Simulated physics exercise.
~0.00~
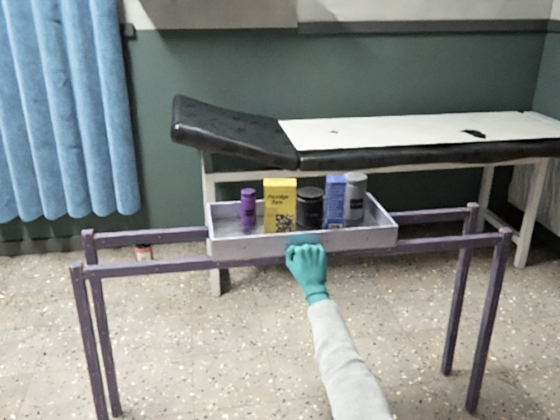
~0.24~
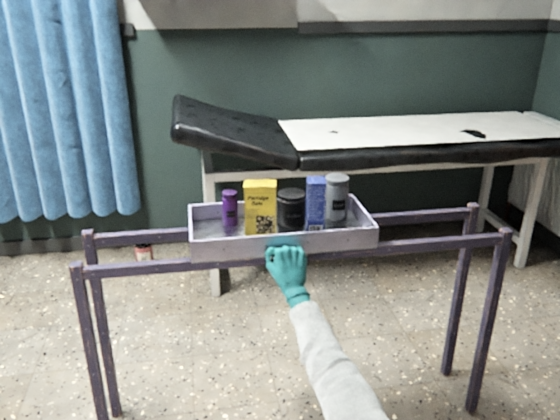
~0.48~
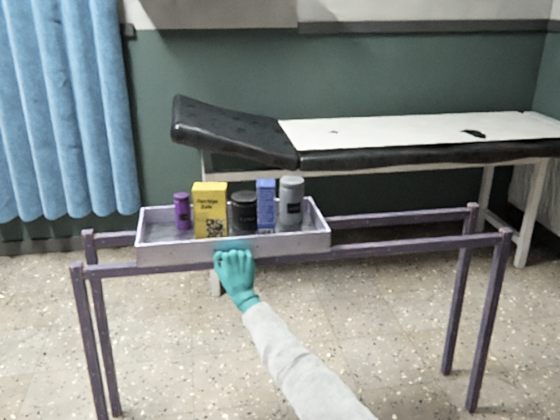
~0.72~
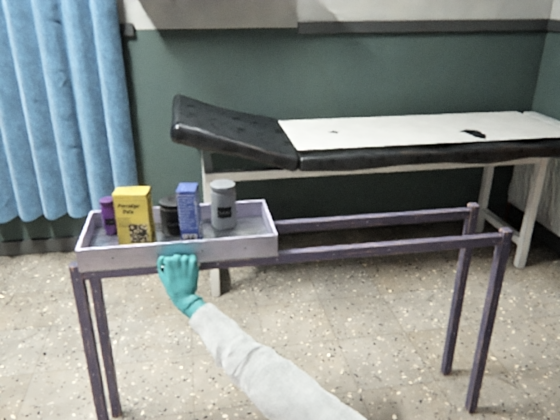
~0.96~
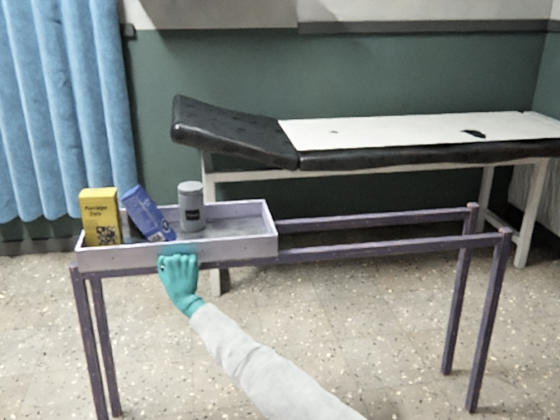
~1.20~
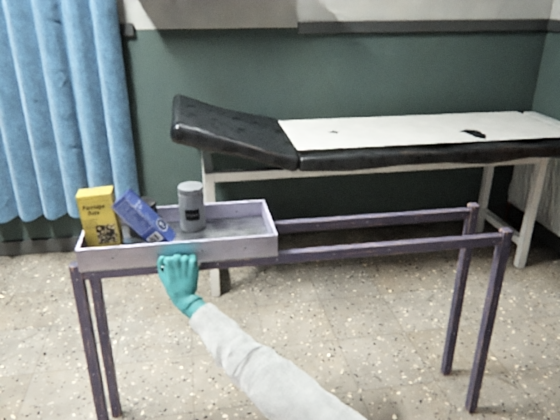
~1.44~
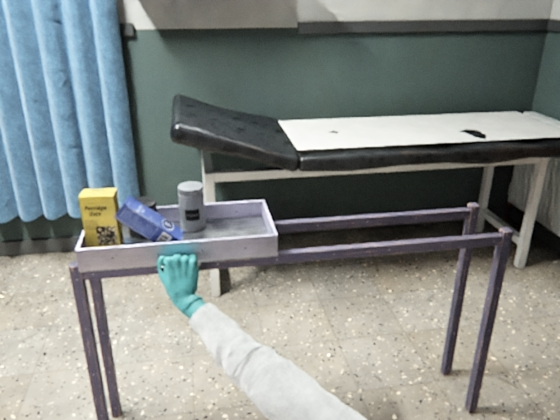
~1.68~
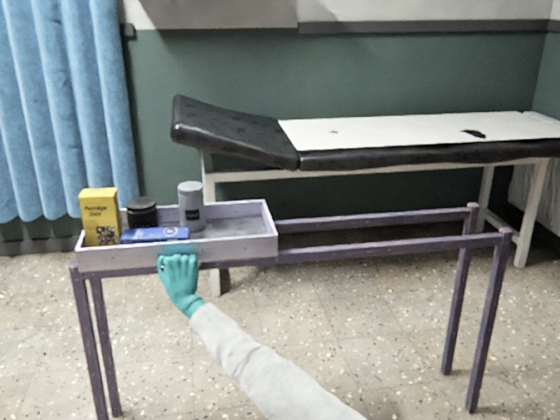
To begin with, a teal-gloved hand grips the front of a shallow tray on a purple rack, with a purple shaker, a yellow packet, a black jar, a blue carton and a grey jar standing in it. The hand draws the tray left along the rails, and everything rides along upright. When the tray reaches the left end and stops, the items shift left and the blue carton tips over toward the yellow packet, while the shaker drops out of sight. The carton stays leaning for a moment, then ends up lying on its side before the black jar, with the packet and both jars still upright.
